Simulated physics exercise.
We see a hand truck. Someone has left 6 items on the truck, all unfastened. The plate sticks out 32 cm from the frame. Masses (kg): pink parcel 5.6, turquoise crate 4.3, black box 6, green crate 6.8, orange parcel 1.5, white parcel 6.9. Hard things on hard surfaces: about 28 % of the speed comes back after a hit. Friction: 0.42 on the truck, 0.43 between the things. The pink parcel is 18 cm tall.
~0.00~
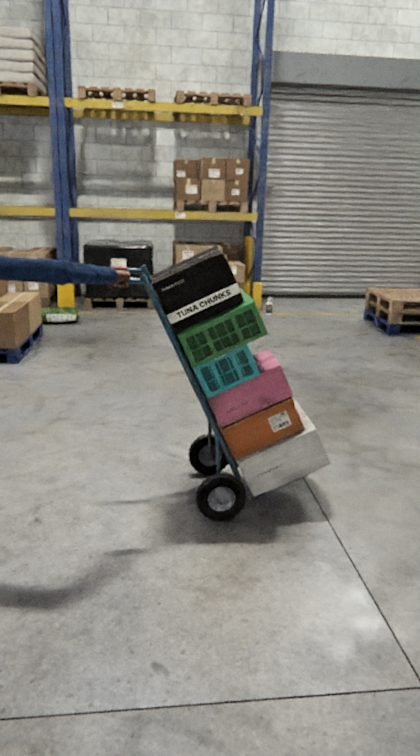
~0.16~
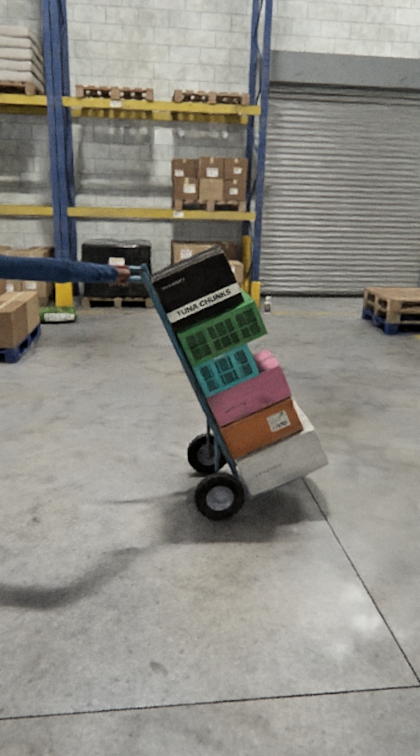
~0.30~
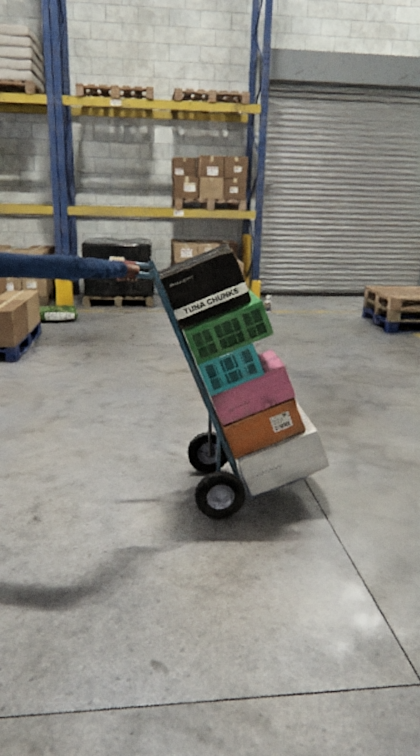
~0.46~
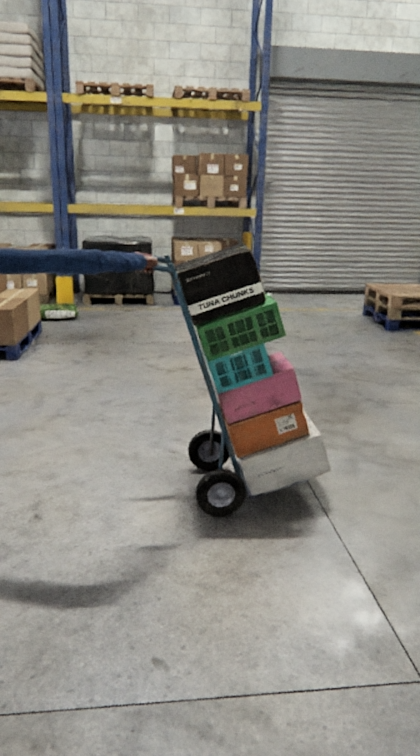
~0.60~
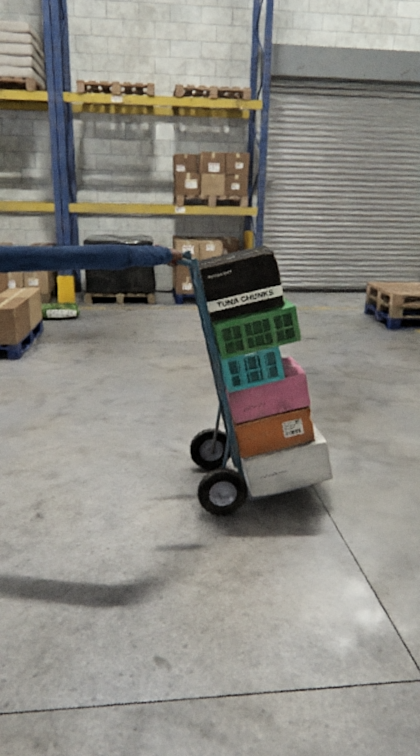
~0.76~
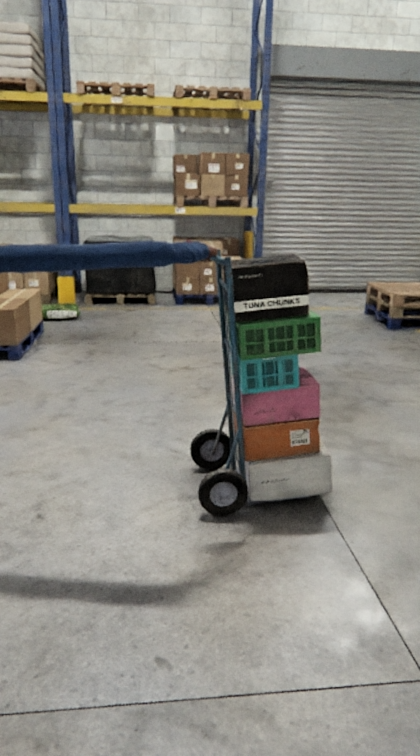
A hand truck stacked with six colourful boxes and crates leaned back toward the left, then an outstretched arm pushed its handle to the right, bringing the stack nearly upright while the wheels barely moved.
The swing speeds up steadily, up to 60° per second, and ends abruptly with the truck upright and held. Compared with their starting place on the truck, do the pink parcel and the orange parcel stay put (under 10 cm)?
The pink parcel holds its spot; the orange parcel holds its spot.
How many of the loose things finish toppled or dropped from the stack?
That comes to 3.
After 1.06 s, truck upright; pink parcel tipped 7° from how it sat near (293, 398); orange parcel tipped 7° from how it sat near (285, 430); black box tipped 7° from how it sat.
After 1.76 s, truck upright; black box now dropped from the stack; green crate tipped 48° from how it sat; turquoise crate tipped 48° from how it sat.
After 2.06 s, truck upright; green crate now dropped from the stack; turquoise crate on its side.
After 2.36 s, truck upright; turquoise crate now dropped from the stack.
At rest (3.1 s), dropped from the stack, turquoise crate, black box and green crate; the other 3 in place, give or take 10 cm. Seen from the same camera at the end, pink parcel near (281, 401), orange parcel near (278, 433).
